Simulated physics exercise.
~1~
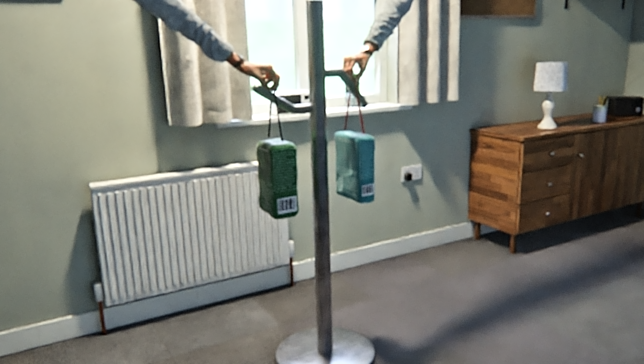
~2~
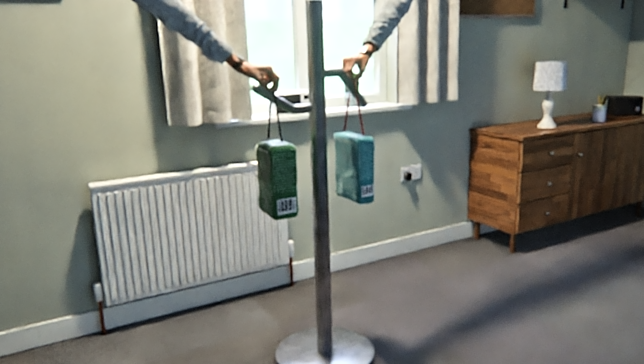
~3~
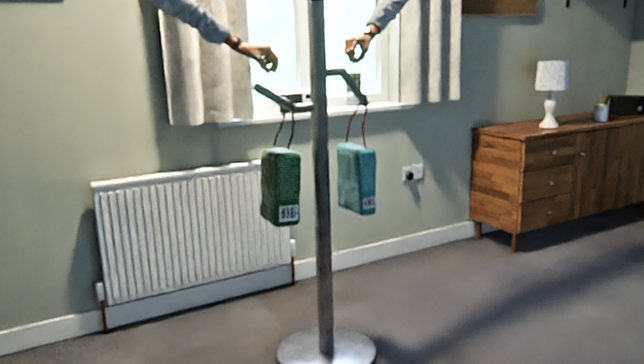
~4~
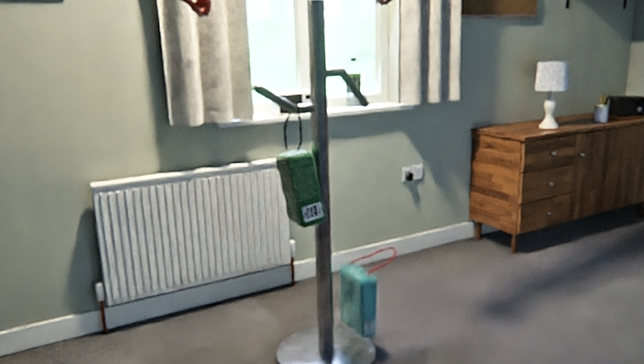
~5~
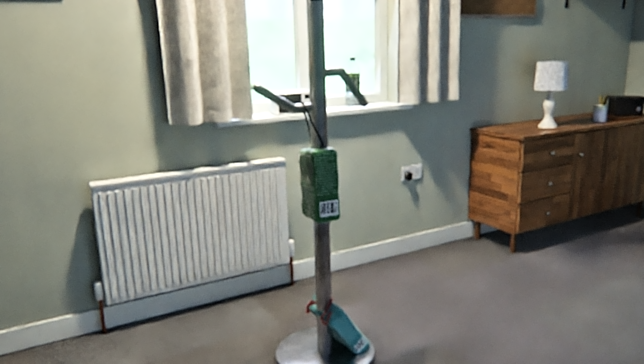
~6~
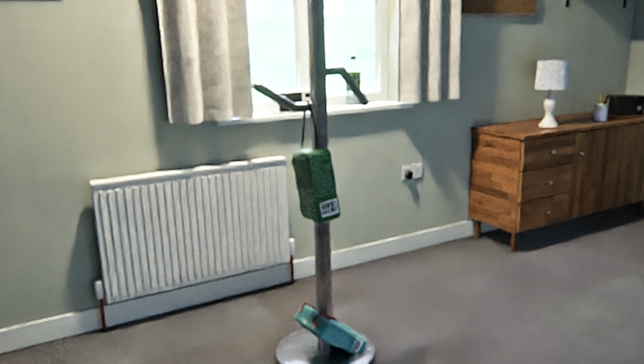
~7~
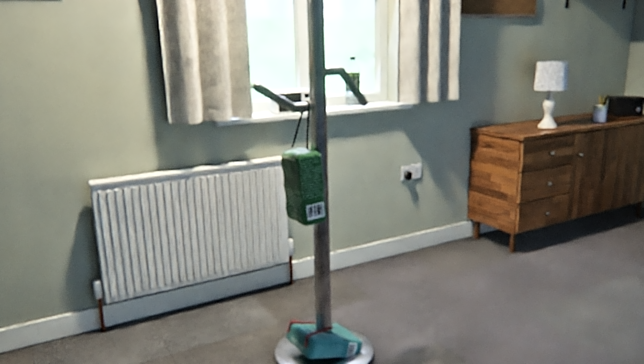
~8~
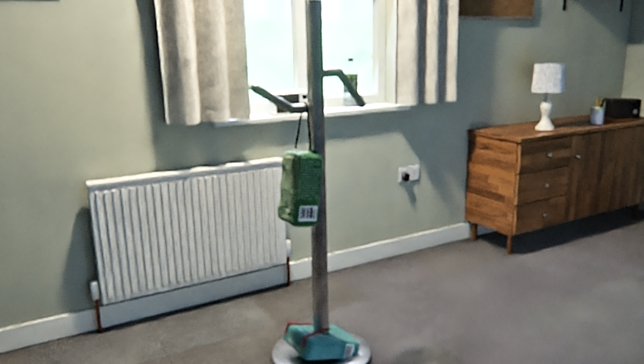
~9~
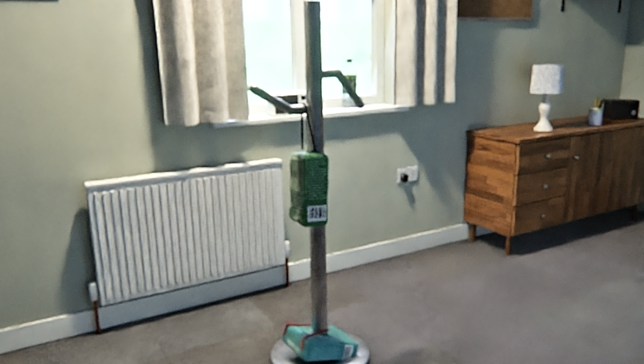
Two hands release two hanging bags; the turquoise falls while the green stays swinging.
